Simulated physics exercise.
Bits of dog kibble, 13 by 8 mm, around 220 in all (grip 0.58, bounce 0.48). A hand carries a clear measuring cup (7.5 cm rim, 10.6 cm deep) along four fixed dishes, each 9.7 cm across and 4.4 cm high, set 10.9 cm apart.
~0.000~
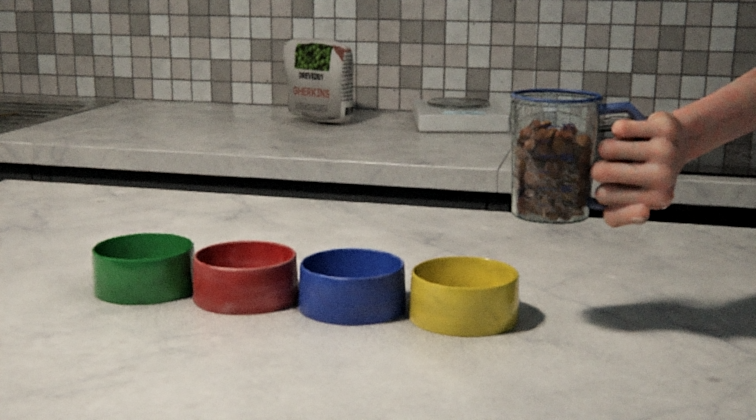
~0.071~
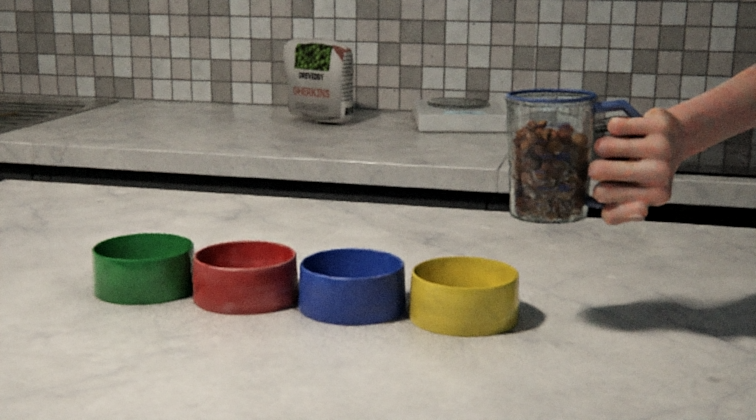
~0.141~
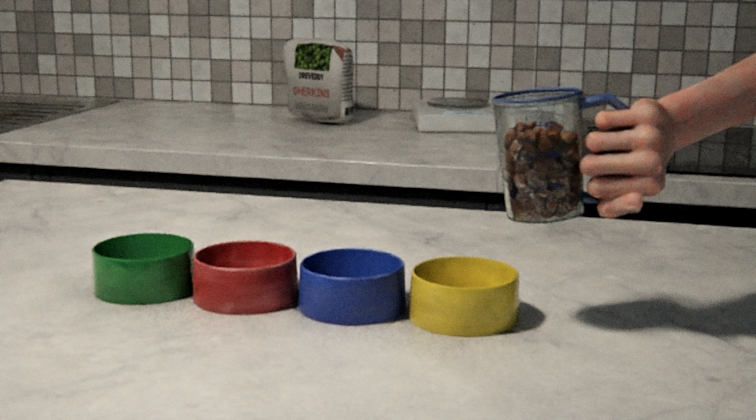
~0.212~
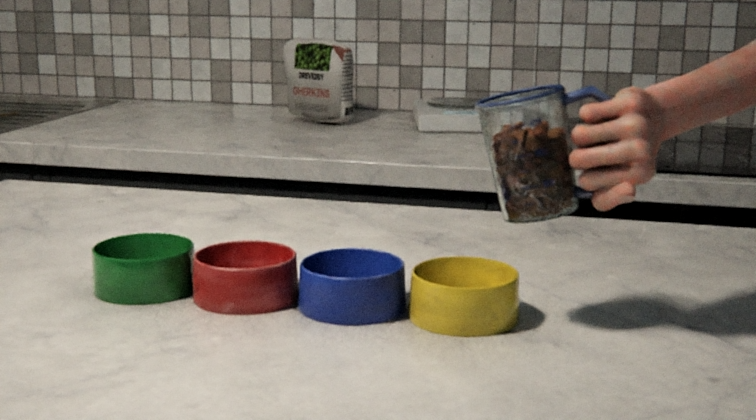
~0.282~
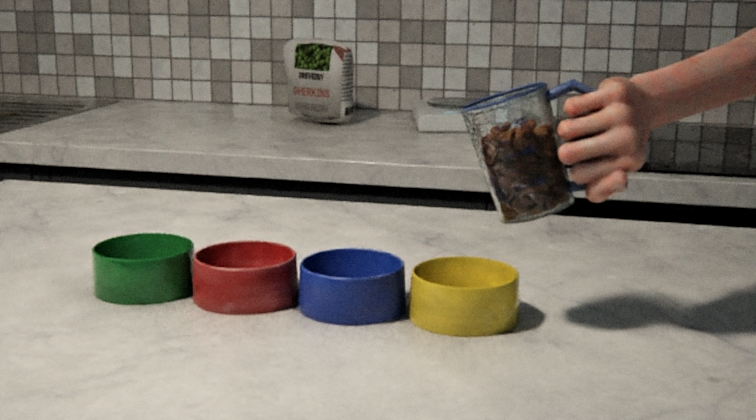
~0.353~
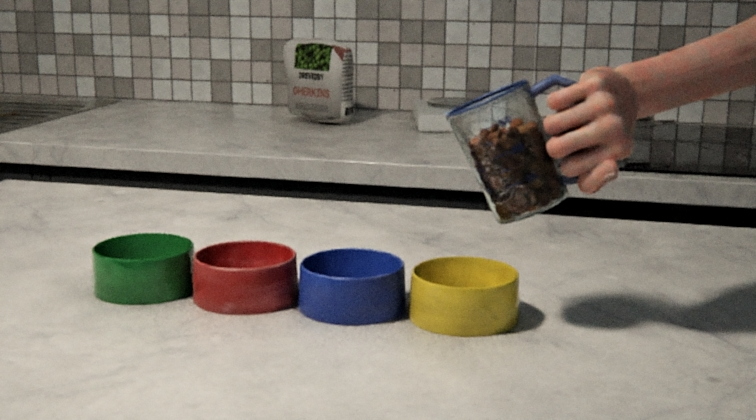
At the start, a hand holds a clear measuring cup of brown kibble upright on the right, above a counter where green, red, blue and yellow dishes sit in a row. The hand then moves the cup a little to the left while tilting it leftward, the pieces still inside.
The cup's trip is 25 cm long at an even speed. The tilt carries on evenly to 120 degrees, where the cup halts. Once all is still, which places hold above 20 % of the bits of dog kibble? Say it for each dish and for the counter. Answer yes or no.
Red dish: Yes; blue dish: No; green dish: No; yellow dish: No; on the counter: No.
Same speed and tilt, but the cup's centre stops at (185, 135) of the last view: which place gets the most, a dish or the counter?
The winner: Red.
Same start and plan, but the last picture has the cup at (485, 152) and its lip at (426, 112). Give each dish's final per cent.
Red 80; blue 0; green 10; yellow 0.
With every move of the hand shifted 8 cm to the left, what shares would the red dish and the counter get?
Then: Red 30; counter 10.
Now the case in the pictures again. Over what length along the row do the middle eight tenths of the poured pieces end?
Roughly 8 cm.
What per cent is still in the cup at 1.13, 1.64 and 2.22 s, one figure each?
In turn: 100, 40, 0.
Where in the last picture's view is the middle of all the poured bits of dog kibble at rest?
Around (242, 277).
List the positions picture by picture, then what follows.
Cup at (553, 156), tilt 0 degrees, lip at (513, 94), moved 0.0 cm; middle of the pieces at (557, 173); yellow dish at (465, 272); blue dish at (352, 263); red dish at (245, 255); green dish at (144, 247), in the first frame.
Cup at (550, 156), tilt 2 degrees, lip at (508, 95), moved 0.3 cm; middle of the pieces at (554, 173), in the second frame.
Cup at (541, 155), tilt 7 degrees, lip at (494, 99), moved 1.1 cm; middle of the pieces at (547, 172), in the third frame.
Cup at (531, 155), tilt 13 degrees, lip at (478, 104), moved 2.0 cm; middle of the pieces at (538, 171), in the fourth frame.
Cup at (520, 154), tilt 19 degrees, lip at (463, 109), moved 2.9 cm; middle of the pieces at (530, 169), in the fifth frame.
Cup at (510, 153), tilt 25 degrees, lip at (448, 115), moved 3.8 cm; middle of the pieces at (521, 168); yellow dish at (465, 272); blue dish at (352, 263); red dish at (245, 255); green dish at (144, 247). The cup turns about 85 degrees a second and travels 13 cm a second, in the sixth frame.
After 1.13 s, tilt 92 degrees; cup holds 100 %.
After 1.64 s, tilt 120 degrees; cup holds 40 %, red 40 %, blue 5 %.
After 2.22 s, tilt 120 degrees; cup holds 0 %, red 85 %, blue 5 %.
At rest (2.8 s), red 85 %, blue 5 %, green 0 %, yellow 0 %, counter 10 %.
